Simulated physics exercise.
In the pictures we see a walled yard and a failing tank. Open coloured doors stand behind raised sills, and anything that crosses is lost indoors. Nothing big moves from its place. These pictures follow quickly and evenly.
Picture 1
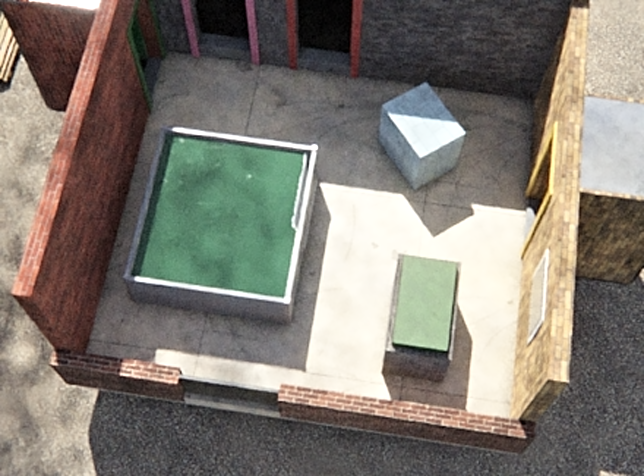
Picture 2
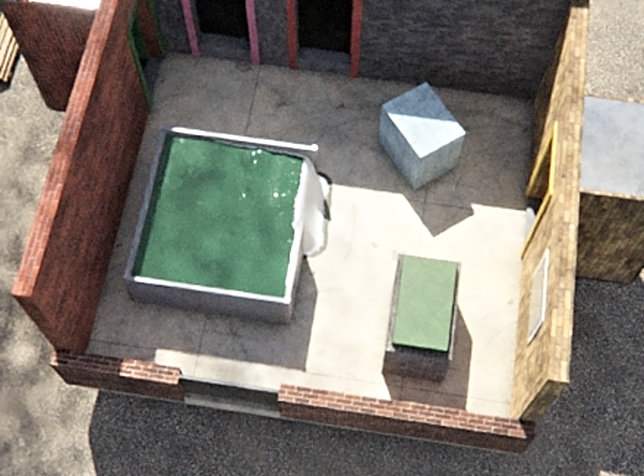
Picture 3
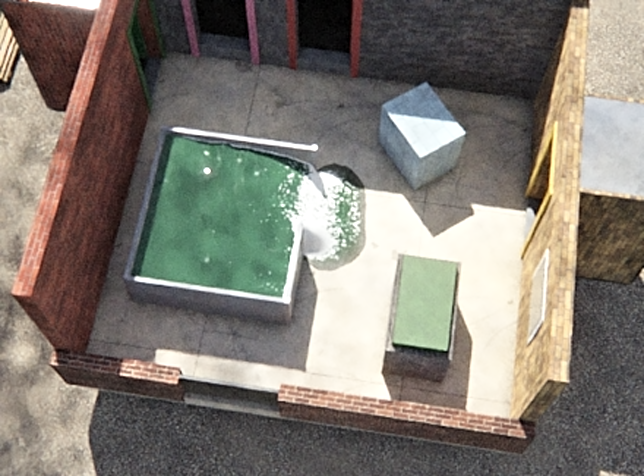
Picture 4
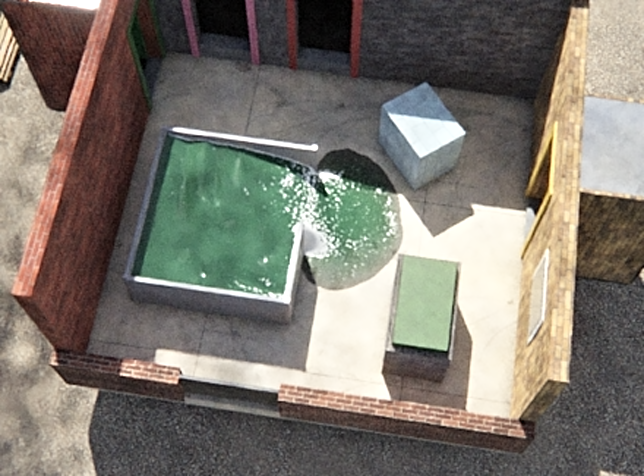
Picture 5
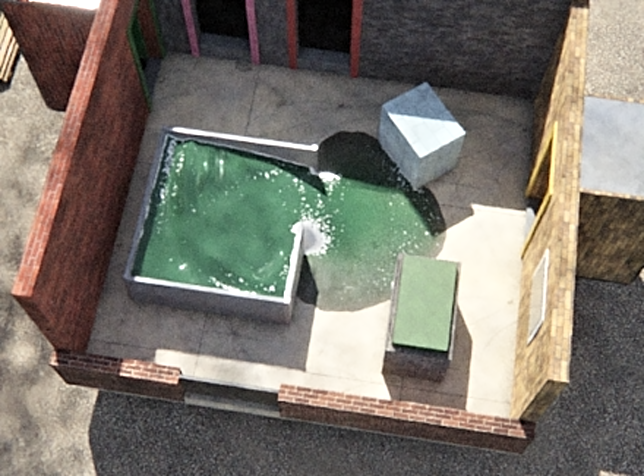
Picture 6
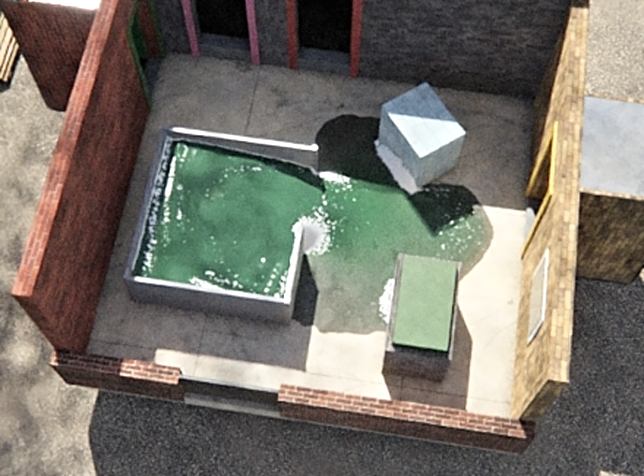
Green water lies still in an open square tank at the left of a brick-walled yard, seen from high above by an unmoving camera. A green-topped block stands at lower right, a pale grey cube at upper right, and open doorways with pink and red edges behind. The tank's right side opens, and foaming water pours through the gap, spreading rightward across the paving around both blocks.
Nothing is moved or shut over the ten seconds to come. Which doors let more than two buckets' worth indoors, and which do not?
The yellow door lets more through; the red door does not; the green door lets more through; the pink door does not.
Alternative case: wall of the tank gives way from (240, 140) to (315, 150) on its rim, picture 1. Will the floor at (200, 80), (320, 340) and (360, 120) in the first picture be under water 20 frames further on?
Submerged, unwetted, submerged.
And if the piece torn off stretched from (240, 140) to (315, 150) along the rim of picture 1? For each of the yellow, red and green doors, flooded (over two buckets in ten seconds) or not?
Door by door, the yellow door crosses the line, then the red door crosses the line, then the green door crosses the line.
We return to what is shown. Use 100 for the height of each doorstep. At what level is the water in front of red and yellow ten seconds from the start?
First 30 percent, then 210 percent.
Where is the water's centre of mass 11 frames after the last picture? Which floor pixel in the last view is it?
That puts it at around (306, 234).
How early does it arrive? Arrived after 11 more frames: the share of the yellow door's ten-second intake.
About 30 per cent.
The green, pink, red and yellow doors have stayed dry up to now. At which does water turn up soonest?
My answer is the yellow door.
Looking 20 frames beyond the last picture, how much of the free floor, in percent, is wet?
I'd estimate some 75 per cent.
A moment on, water covers 35 % of the floor; the yellow door over two buckets in, the red door not reached, the green door not reached, the pink door not reached.
Next, water covers 55 % of the floor; the yellow door far over two buckets in, the red door wet at the sill, nothing in, the green door not reached, the pink door not reached.
Then, water covers 75 % of the floor; the yellow door far over two buckets in, the red door wet at the sill, nothing in, the green door under two buckets in, the pink door wet at the sill, nothing in.
Later, water covers 95 % of the floor; the yellow door far over two buckets in, the red door wet at the sill, nothing in, the green door over two buckets in, the pink door wet at the sill, nothing in.
In the end, water covers 100 % of the floor; the yellow door far over two buckets in, the red door wet at the sill, nothing in, the green door far over two buckets in, the pink door wet at the sill, nothing in.
